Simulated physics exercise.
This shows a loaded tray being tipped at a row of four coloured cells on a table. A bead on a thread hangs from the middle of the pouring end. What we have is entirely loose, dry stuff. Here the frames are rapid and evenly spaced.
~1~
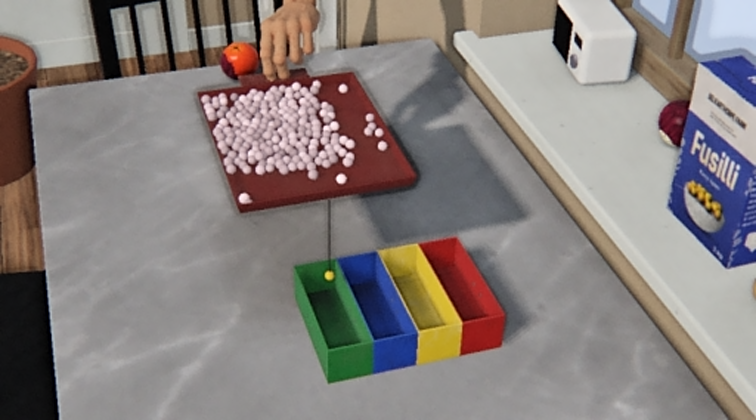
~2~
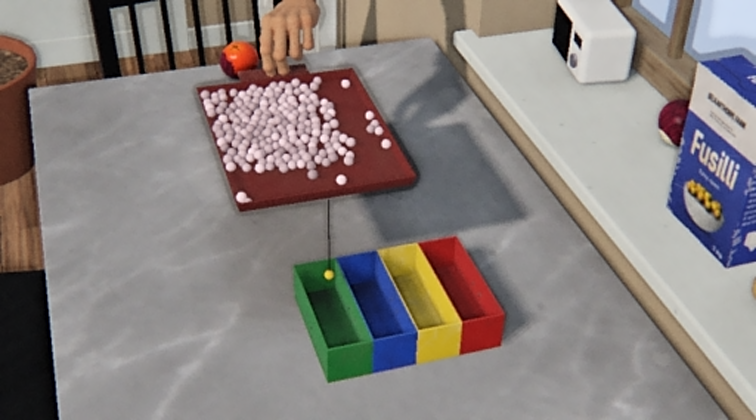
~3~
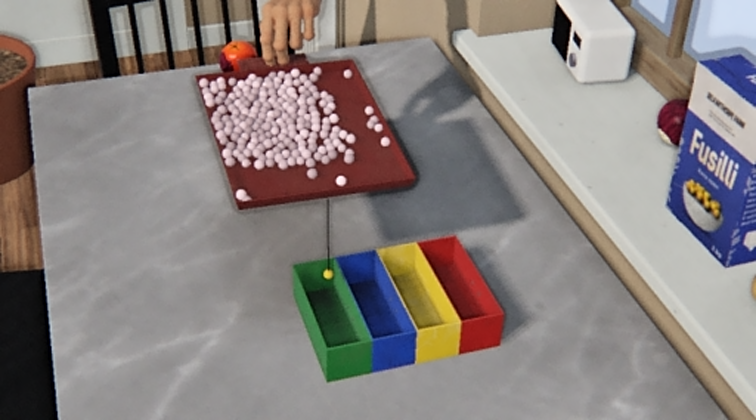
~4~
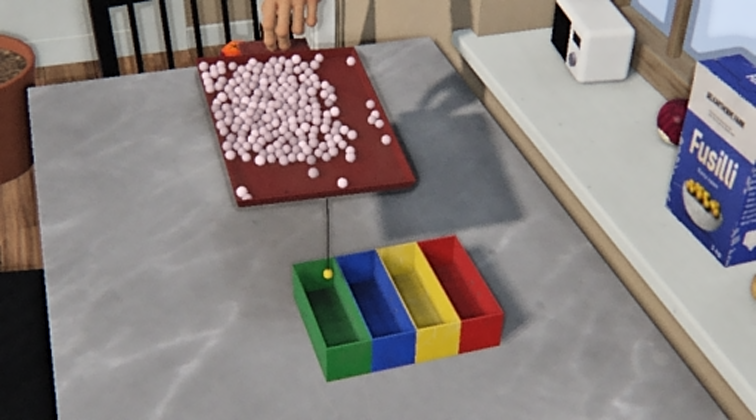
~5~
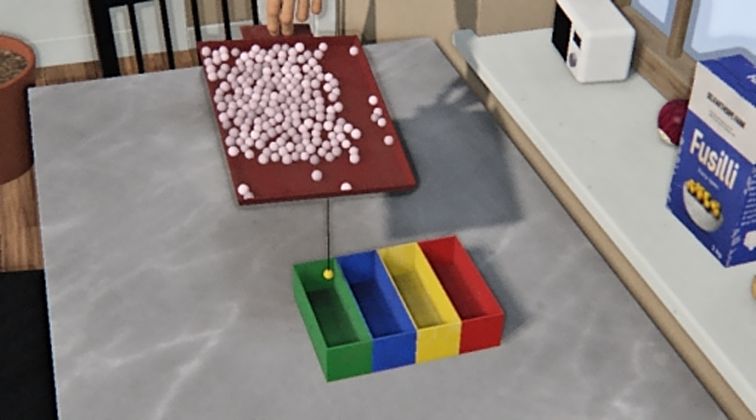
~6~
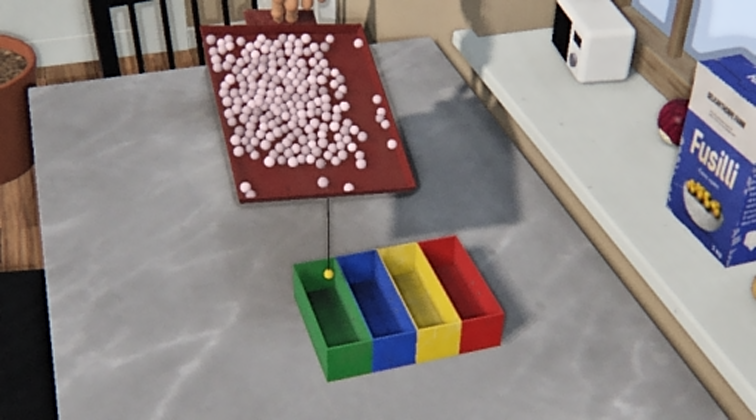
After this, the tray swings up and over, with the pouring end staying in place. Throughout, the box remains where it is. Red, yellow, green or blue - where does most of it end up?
Most of it ends up in yellow.
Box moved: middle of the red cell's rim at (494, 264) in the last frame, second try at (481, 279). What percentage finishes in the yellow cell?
About 10 and 30 per cent respectively.
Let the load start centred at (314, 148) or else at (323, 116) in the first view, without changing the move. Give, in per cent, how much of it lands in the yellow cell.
Try 1: 40 %; try 2: 50 %.
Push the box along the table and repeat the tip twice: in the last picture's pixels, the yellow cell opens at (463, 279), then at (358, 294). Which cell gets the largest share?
In order: Blue, the red one.
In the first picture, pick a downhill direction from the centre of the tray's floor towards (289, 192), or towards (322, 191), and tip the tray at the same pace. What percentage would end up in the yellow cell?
The first try yields 0 percent and the second 10 percent.
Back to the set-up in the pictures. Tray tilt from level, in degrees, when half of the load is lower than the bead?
Tilt: Around 75 degrees.
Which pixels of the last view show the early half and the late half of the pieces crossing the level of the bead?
At (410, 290) for the first part, then at (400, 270) for the others.
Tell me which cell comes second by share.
Second comes blue.
Soon after the last picture, tray tipped steeply; about a third on the tray; a small part in the yellow cell; a small part in the blue cell; a small part in the red cell; a stray few in the green cell; about a third falling or outside the box.
A little later, tray tipped past a quarter turn; about half in the yellow cell; about a quarter in the blue cell; a small part in the red cell; a small part in the green cell; a small part falling or outside the box.
Later still, tray tipped past a quarter turn; about half in the yellow cell; about a quarter in the blue cell; a small part in the red cell; a small part in the green cell; a small part falling or outside the box.
By the end, tray tipped past a quarter turn; about half in the yellow cell; about a quarter in the blue cell; a small part in the red cell; a small part in the green cell; a small part outside the box.
